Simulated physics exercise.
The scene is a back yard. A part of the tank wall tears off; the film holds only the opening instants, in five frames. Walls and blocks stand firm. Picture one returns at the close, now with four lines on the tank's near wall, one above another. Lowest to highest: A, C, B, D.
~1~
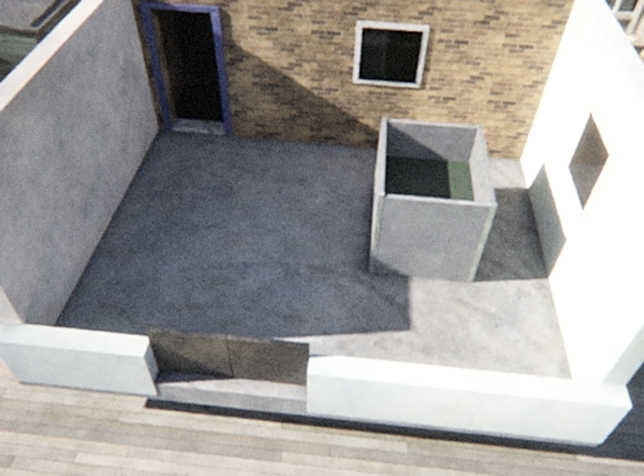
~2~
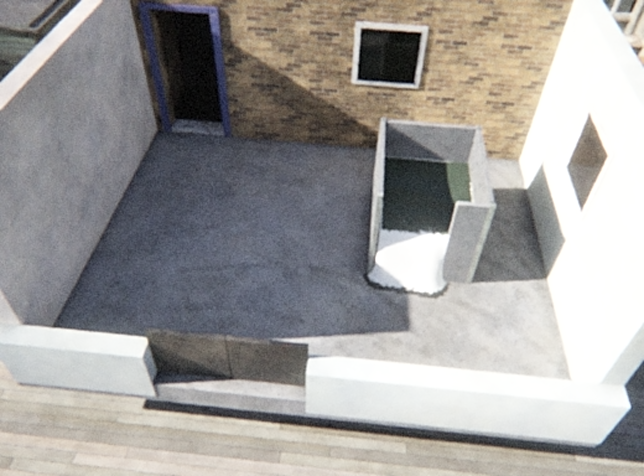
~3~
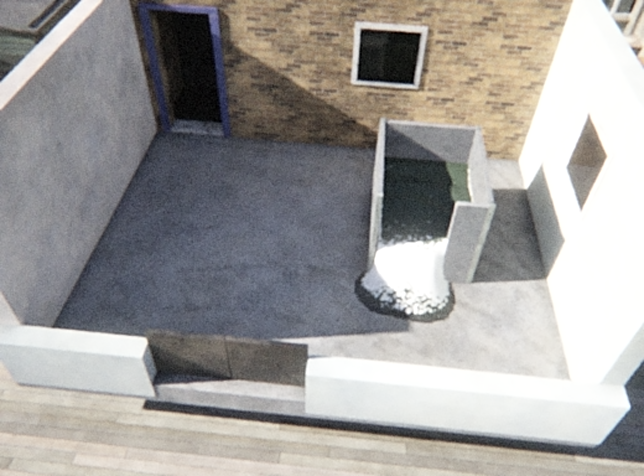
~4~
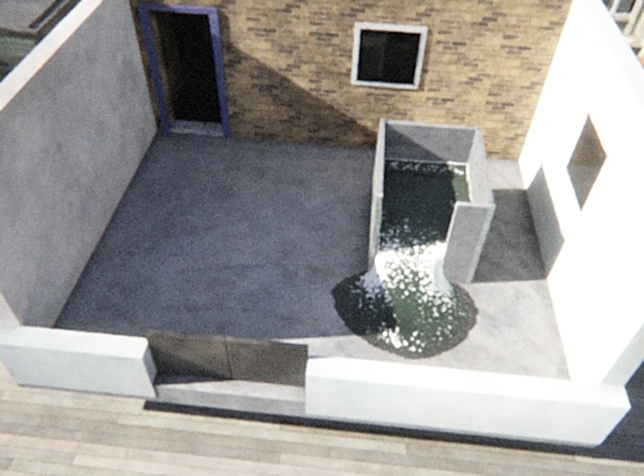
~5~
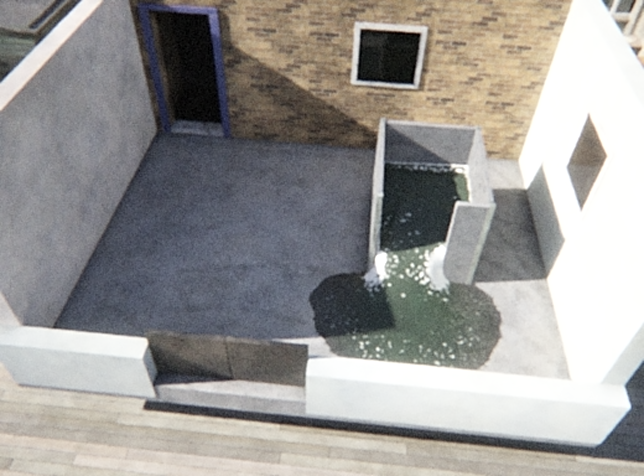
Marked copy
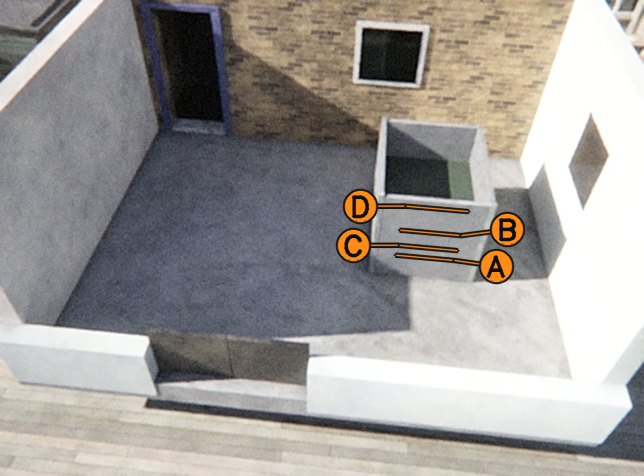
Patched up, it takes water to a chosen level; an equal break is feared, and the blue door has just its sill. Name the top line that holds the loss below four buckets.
It is B.
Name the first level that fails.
D it is.
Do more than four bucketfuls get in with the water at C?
No.
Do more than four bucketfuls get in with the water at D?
Yes, it does.
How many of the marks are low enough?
Three of the four.
In orange, A at (425, 257); B at (430, 232); C at (427, 247); D at (436, 208); from the bottom up A, C, B, D.
If A is chosen, nothing gets over.
If B is chosen, a bucket or two gets in.
If C is chosen, nothing gets over.
If D is chosen, about 12 bucketfuls get in.
